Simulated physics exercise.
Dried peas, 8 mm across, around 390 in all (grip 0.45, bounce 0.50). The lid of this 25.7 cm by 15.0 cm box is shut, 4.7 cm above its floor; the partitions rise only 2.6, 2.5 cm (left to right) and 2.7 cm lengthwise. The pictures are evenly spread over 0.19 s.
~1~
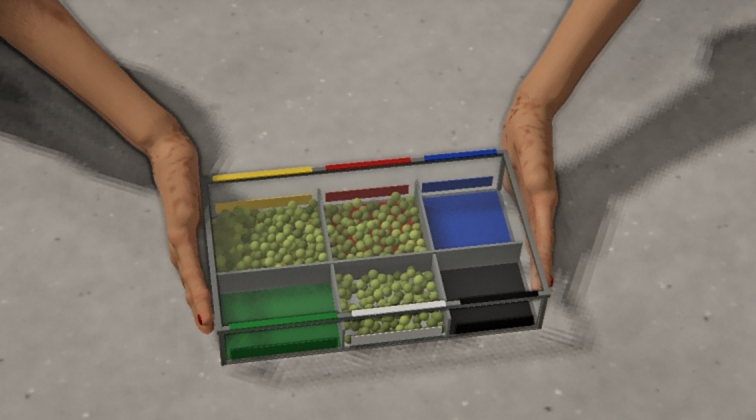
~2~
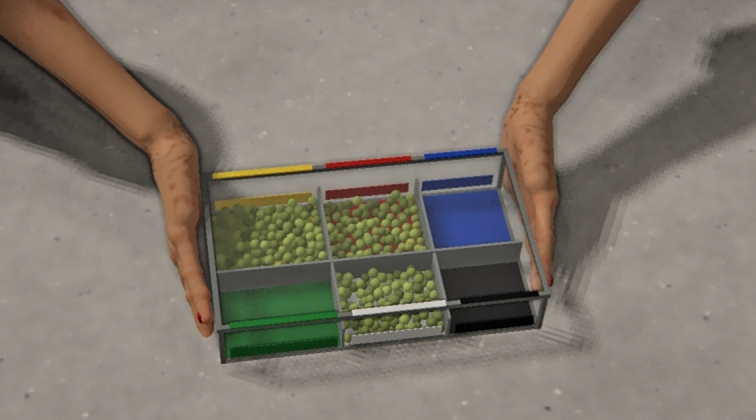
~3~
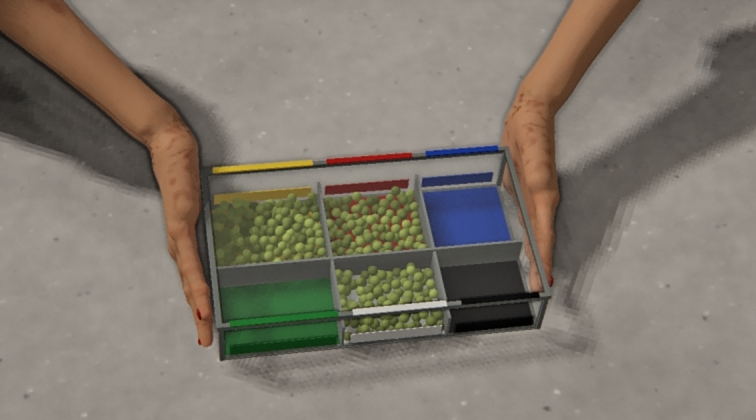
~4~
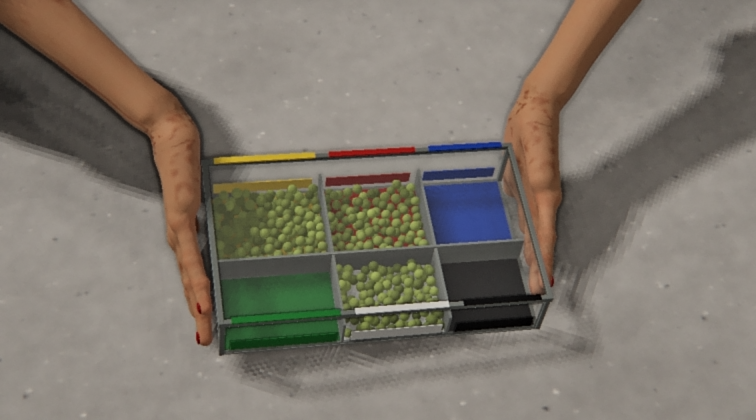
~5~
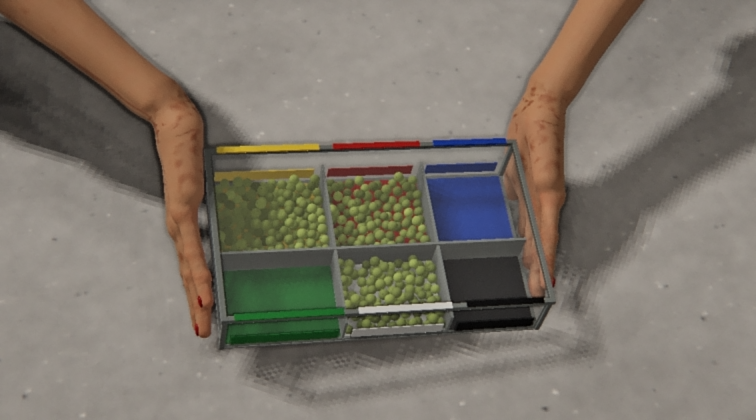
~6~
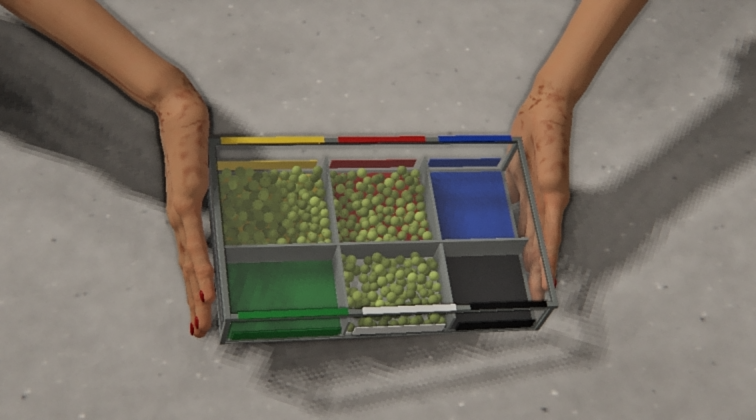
At first, two hands hold a clear, six-part box almost level above a grey surface, with green peas in the yellow, red and white sections. Then the hands slowly tilt it slightly toward the front right corner, while the peas stay in their sections and the blue, green and black ones remain empty.
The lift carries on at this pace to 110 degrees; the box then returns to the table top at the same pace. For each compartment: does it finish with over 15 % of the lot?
Red: Under, blue: Under, green: Under, yellow: Under, white: Over, black: Over.
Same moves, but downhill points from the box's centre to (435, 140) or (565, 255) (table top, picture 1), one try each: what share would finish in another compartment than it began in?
About 45 and 100 per cent.
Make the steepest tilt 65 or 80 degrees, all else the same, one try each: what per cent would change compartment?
Some 15 and 45 per cent.
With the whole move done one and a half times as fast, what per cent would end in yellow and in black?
In that case yellow 5; black 45.
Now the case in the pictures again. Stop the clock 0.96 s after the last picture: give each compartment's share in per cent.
Red 20; blue 0; green 5; yellow 20; white 35; black 15.
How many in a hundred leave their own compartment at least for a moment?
About 75 per cent.
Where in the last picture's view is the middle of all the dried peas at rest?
Around (433, 307).
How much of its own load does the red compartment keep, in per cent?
About 10 per cent.
Then, 0.96 s after the last picture, tilt 110 degrees; red 20 %, green 5 %, yellow 20 %, white 35 %, black 15 %.
Then, 1.61 s after the last picture, tilt 49 degrees; green 5 %, yellow 5 %, white 40 %, black 45 %.
Then, 2.29 s after the last picture, tilt 0 degrees; green 5 %, yellow 5 %, white 40 %, black 45 %.
In the end, red 0 %, blue 0 %, green 5 %, yellow 5 %, white 40 %, black 45 %.
